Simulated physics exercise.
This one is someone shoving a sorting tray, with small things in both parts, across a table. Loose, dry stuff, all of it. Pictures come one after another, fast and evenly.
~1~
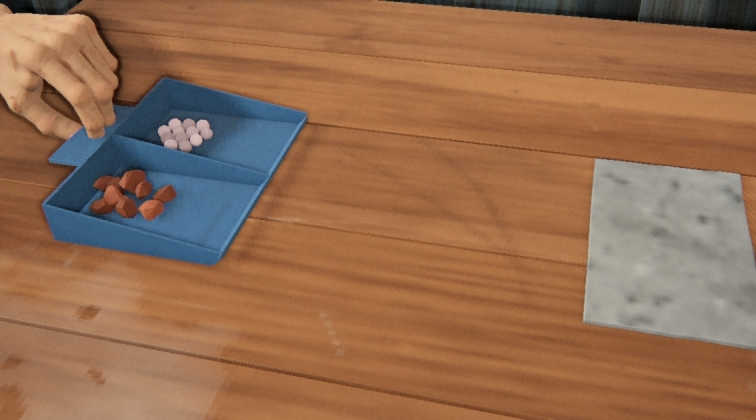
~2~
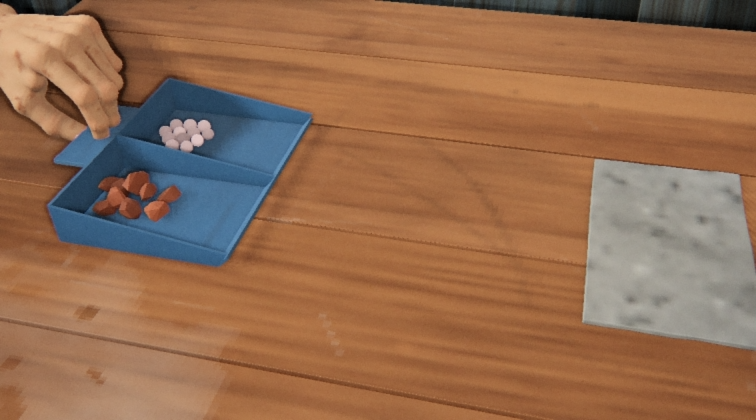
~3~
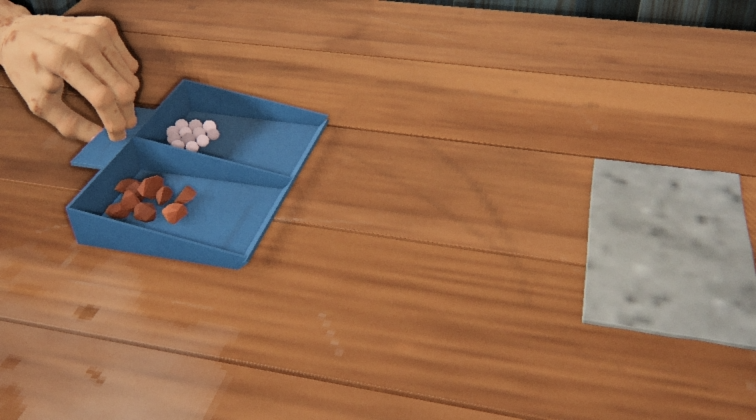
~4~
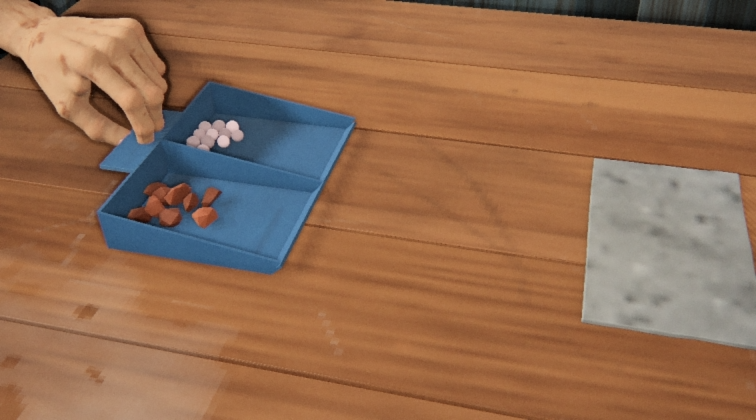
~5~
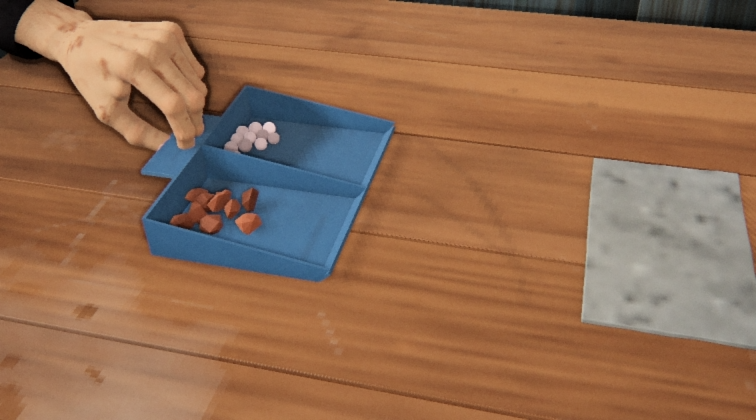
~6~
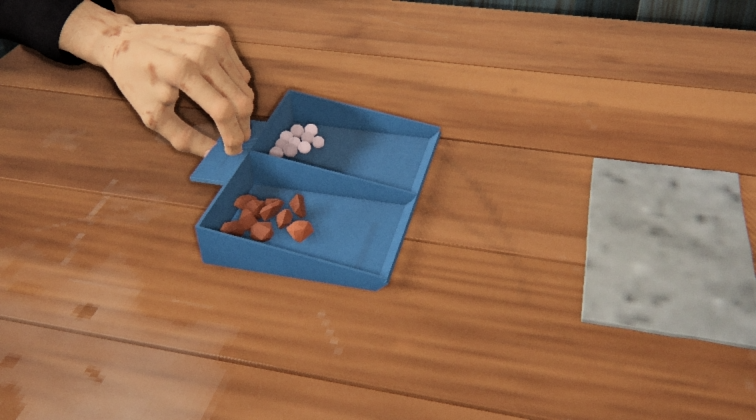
A hand pushes a blue two-part tray of reddish chunks and pale beads rightward across a wooden table.
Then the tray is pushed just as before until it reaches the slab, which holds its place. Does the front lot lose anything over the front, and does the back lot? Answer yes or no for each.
Front lot - no, it keeps it all; back lot - yes, it loses some.
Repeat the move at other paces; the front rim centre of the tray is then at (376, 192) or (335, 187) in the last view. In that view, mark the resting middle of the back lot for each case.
Try 1: Near (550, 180). Try 2: Near (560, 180).
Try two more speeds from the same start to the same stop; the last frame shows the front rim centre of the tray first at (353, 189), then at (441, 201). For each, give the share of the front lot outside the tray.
Try 1: Around 0 percent; try 2: Around 0 percent.
Then, 0.09 s later than the last frame, tray still sliding, front rim near (501, 210); front lot all inside; back lot all inside.
Then, 0.28 s later than the last frame, tray stopped at the slab; front lot all inside, moved towards the front rim; back lot all inside, moved towards the front rim.
Then, 0.49 s later than the last frame, tray stopped at the slab; front lot all inside, moved towards the front rim; back lot roughly half out of the tray.
When it is over, tray stopped at the slab; front lot all inside, moved towards the front rim; back lot roughly half out of the tray.
